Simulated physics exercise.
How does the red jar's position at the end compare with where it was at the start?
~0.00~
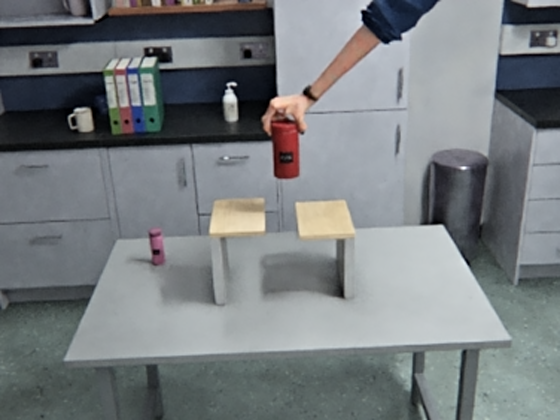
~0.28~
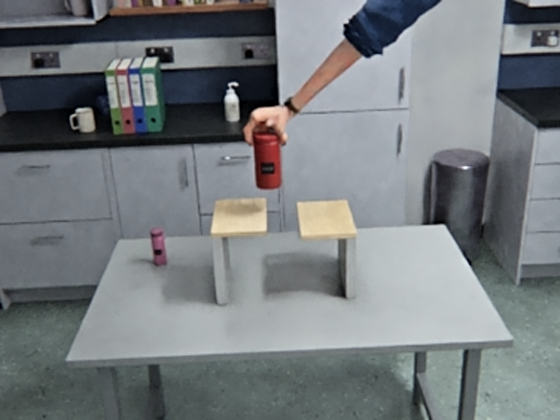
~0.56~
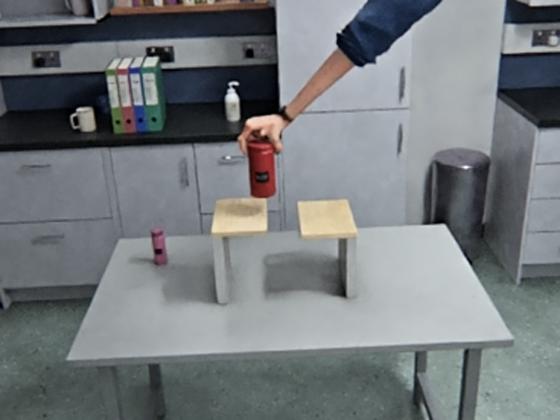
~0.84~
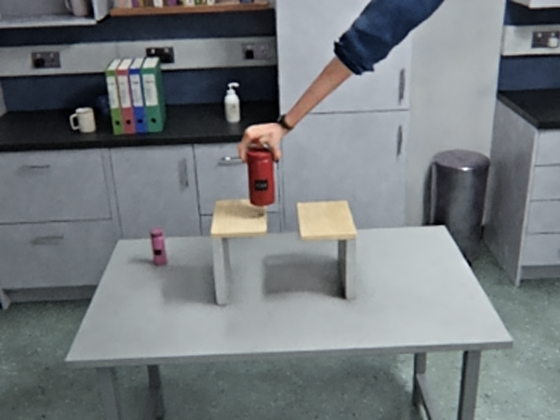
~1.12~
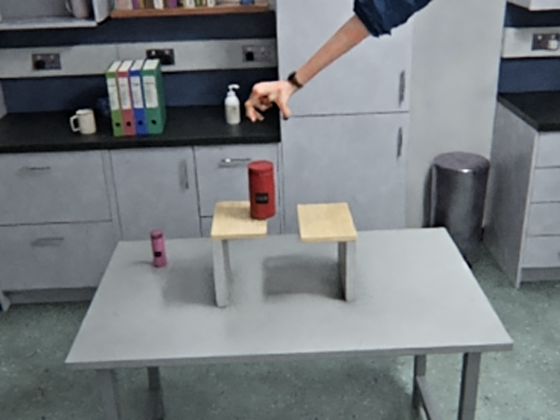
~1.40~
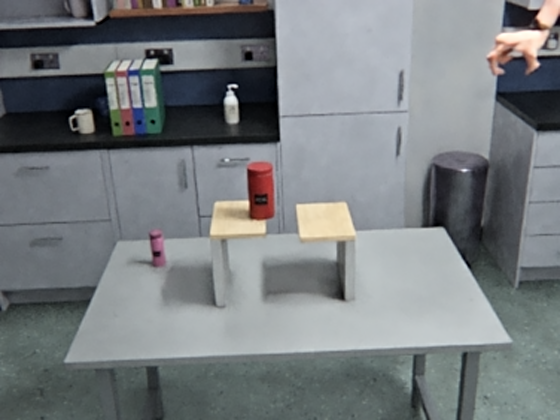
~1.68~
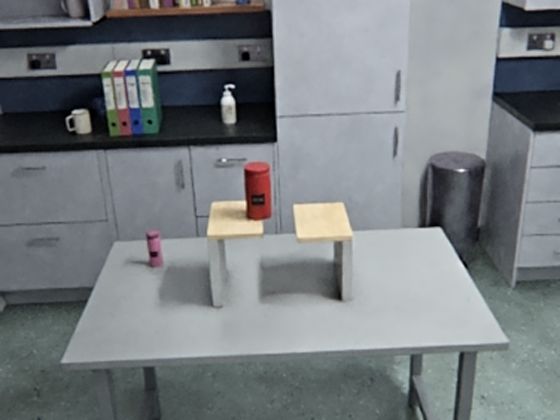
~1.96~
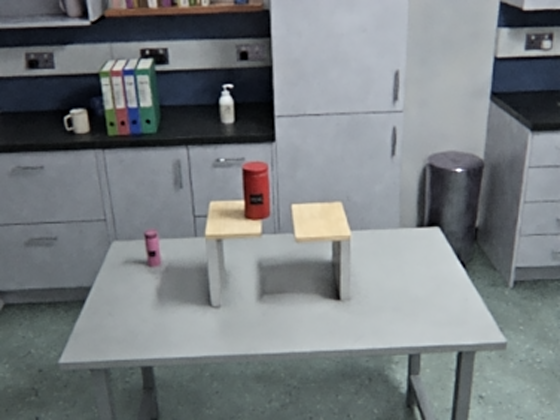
At the start the red jar was held in the air above the stand, around the gap. By the end it was lower and a little further left, standing upright on the left wooden top beside the gap.
A red jar was lowered by a hand, drifting slightly left, onto the right edge of the left wooden top of a stand with a gap. The hand let go and withdrew, and the jar stayed upright there, while a pink shaker stood untouched.
